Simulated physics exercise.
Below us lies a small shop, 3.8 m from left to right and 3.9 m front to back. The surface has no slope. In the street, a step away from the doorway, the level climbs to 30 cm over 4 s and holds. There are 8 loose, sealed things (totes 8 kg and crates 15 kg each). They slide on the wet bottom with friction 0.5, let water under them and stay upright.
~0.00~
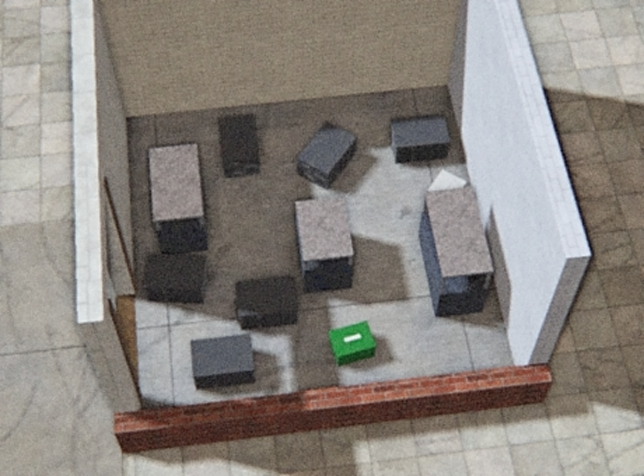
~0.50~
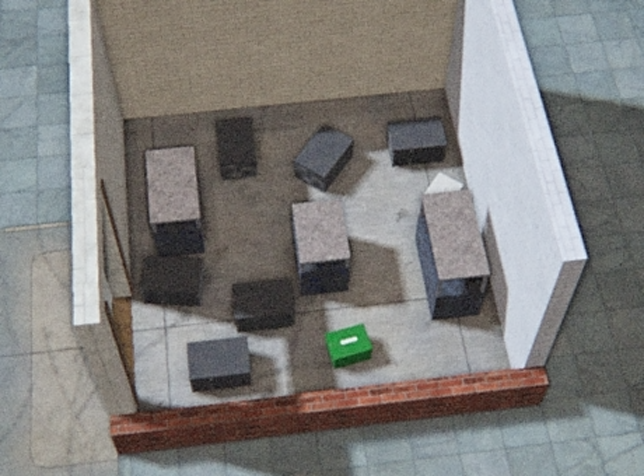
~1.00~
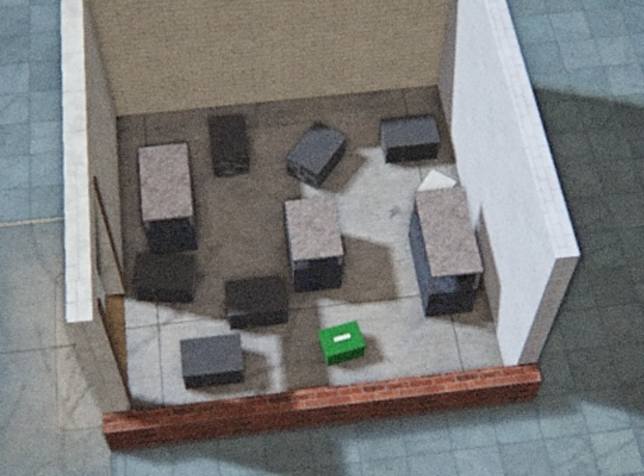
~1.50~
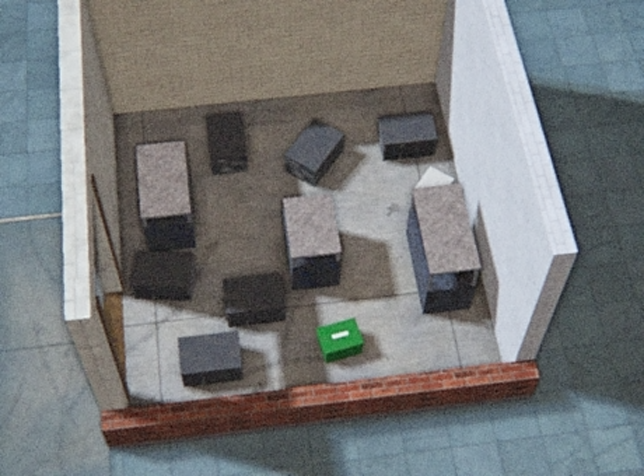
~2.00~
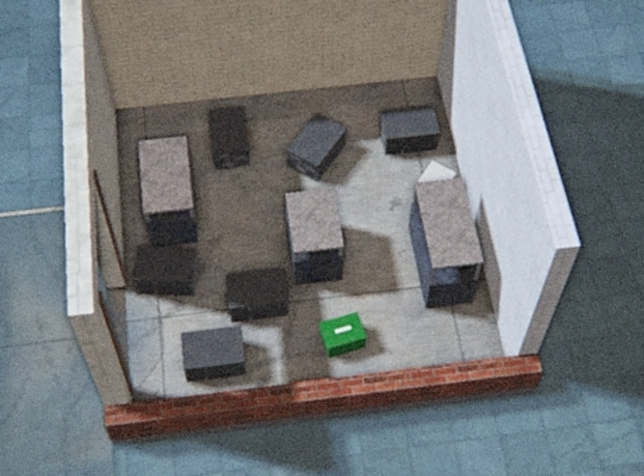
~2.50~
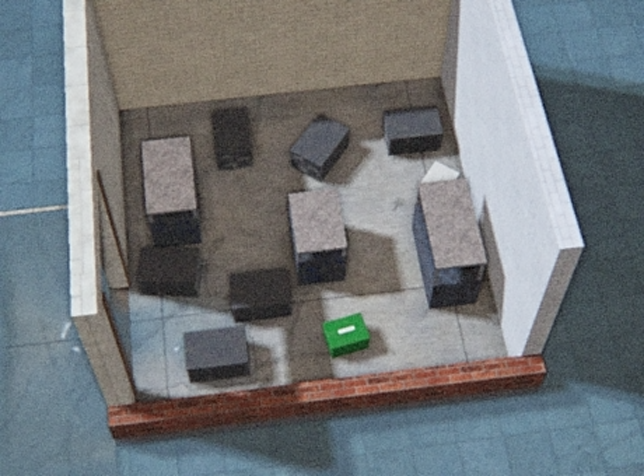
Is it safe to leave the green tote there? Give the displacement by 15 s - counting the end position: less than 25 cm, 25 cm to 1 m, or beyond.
The green tote gets carried off.
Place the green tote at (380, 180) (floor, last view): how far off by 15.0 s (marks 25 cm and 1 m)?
It travels far.
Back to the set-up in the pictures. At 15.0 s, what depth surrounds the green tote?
Roughly 23 cm.
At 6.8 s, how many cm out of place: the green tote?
About 140 cm.
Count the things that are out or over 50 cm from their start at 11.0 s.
By then 7.
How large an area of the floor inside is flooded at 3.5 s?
About 3.5 m2.
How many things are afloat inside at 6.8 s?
I count 2.
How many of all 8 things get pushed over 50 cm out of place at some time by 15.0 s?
8 of them.
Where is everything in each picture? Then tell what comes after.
In the first picture, the green tote at (353, 338) rests on the ground; 0.0 m2 under water; 0 of 8 have shifted.
In the second picture, the green tote at (349, 341), on the bottom; water covers 0.0 m2; 0 of 8 have shifted.
In the third picture, the green tote at (342, 338), on the bottom; water covers 0.0 m2; 0 of 8 have shifted.
In the fourth picture, the green tote at (340, 335), on the bottom; 0.0 m2 under water; 0 of 8 have shifted.
In the fifth picture, the green tote at (343, 330) rests on the ground; 0.3 m2 under water; 0 of 8 have shifted.
In the sixth picture, the green tote at (346, 330), on the bottom; water covers 0.8 m2; 0 of 8 have shifted.
After 3.5 s the green tote is near (346, 330), 0.0 m from its start, aground; 0 afloat.
After 6.8 s the green tote is near (489, 302), 1.4 m from its start, afloat; 2 afloat.
After 11.0 s the green tote is near (489, 303), 1.4 m from its start, afloat; 8 afloat.
After 15.0 s the green tote is near (490, 301), 1.4 m from its start, afloat; 8 afloat.
